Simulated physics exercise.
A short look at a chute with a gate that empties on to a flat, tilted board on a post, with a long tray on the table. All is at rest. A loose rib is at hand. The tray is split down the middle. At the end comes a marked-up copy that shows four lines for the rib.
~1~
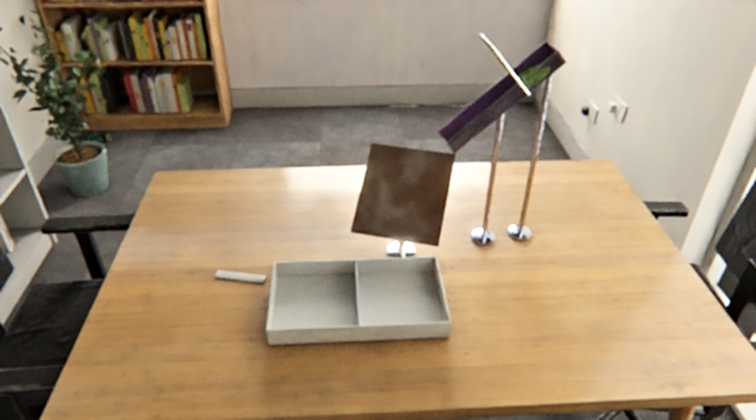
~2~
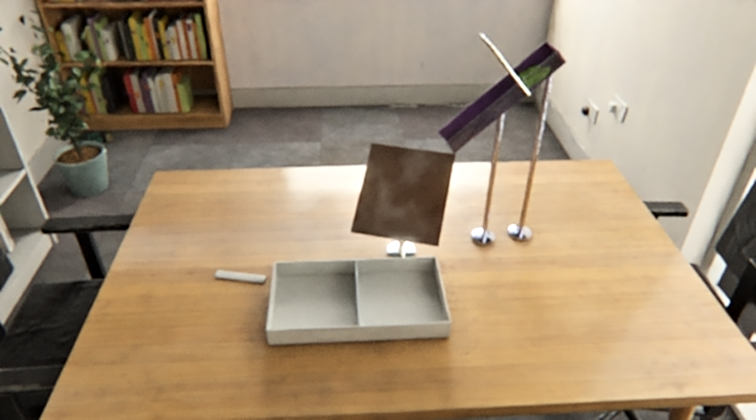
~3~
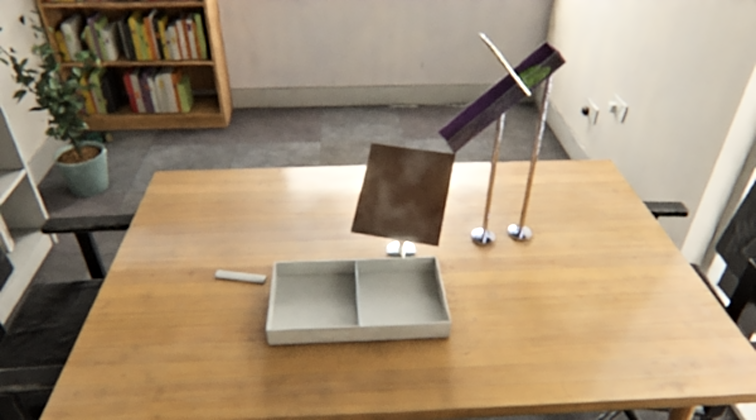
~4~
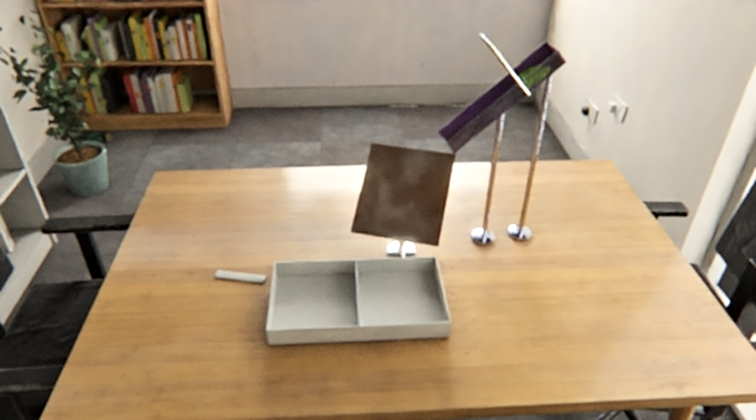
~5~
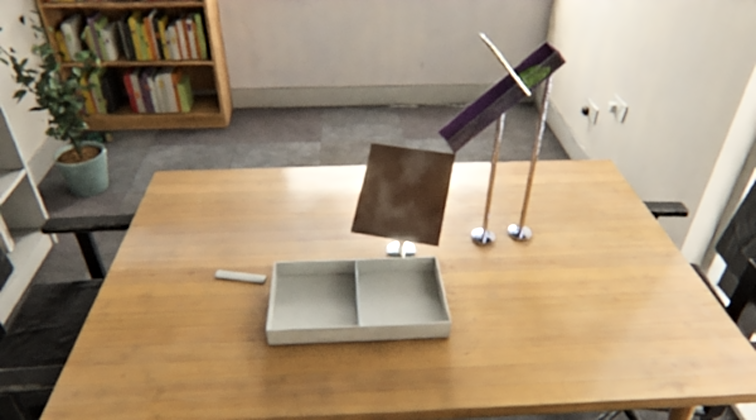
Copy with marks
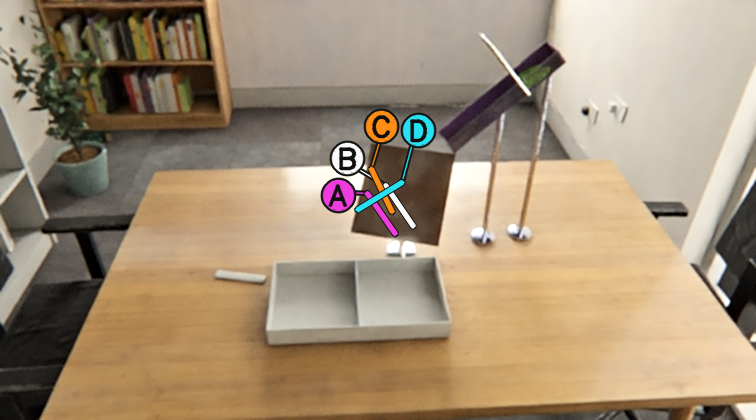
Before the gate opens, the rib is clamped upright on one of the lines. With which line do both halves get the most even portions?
Go for D.
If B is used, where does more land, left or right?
Right.
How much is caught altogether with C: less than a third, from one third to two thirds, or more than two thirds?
More than two thirds.
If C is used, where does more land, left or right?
The right half.
On the marked copy, line A from (367, 193) to (395, 233); line B from (385, 185) to (413, 225); line C from (371, 169) to (392, 211); line D from (402, 182) to (357, 209).
For line A, of what is caught, none in the left half, all in the right.
For line B, of what is caught, a stray few in the left half, nearly all in the right.
For line C, of what is caught, a stray few in the left half, nearly all in the right.
For line D, of what is caught, about a third in the left half, about two thirds in the right.
